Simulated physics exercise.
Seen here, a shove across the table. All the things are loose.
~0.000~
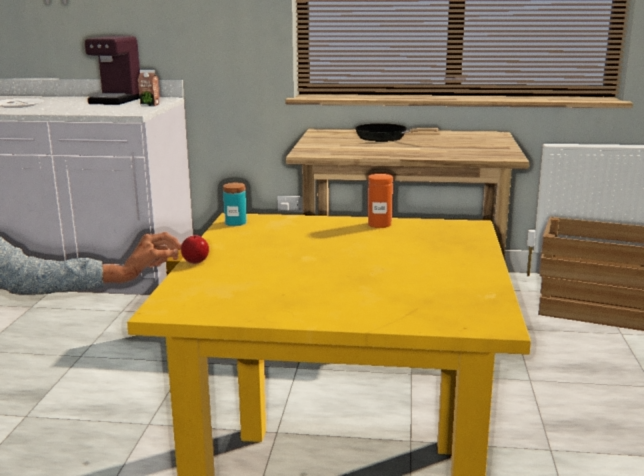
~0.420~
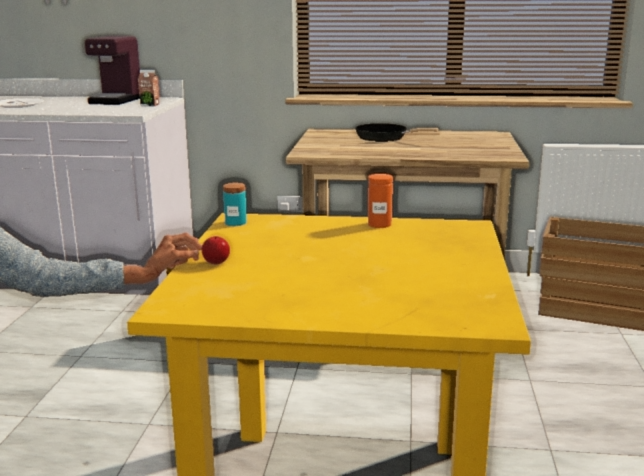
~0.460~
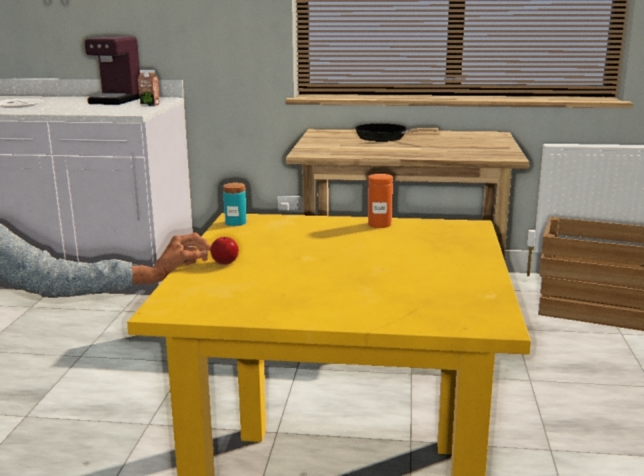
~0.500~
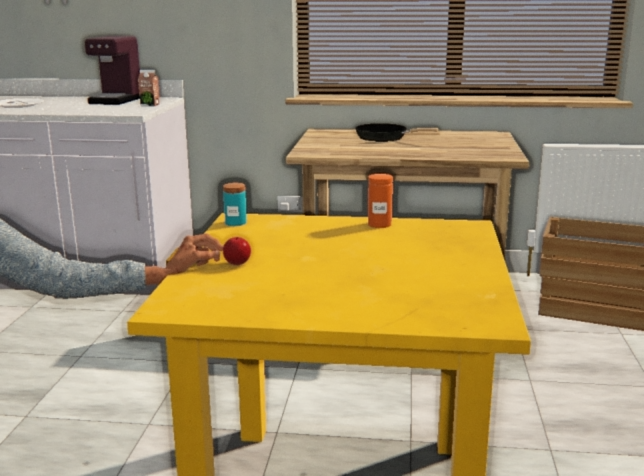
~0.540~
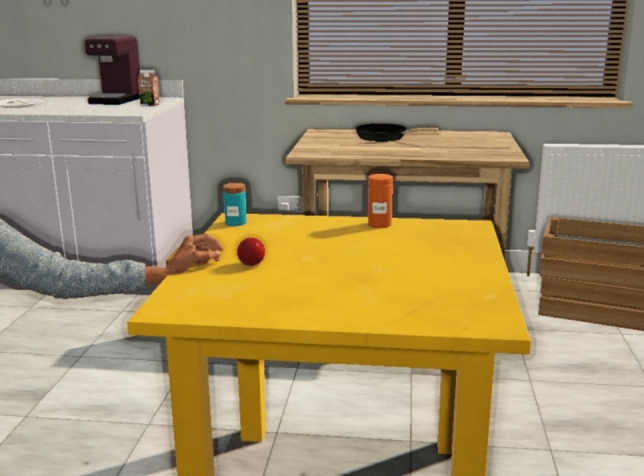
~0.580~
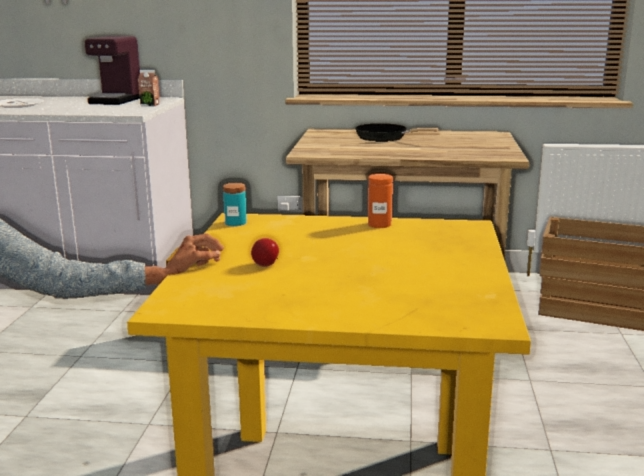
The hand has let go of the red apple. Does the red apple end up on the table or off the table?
The red apple goes over the edge.
By 0.98 s, red apple moved well along near (405, 257).
By 1.48 s, red apple now off the table.
When it is over (1.9 s), off the table, red apple.
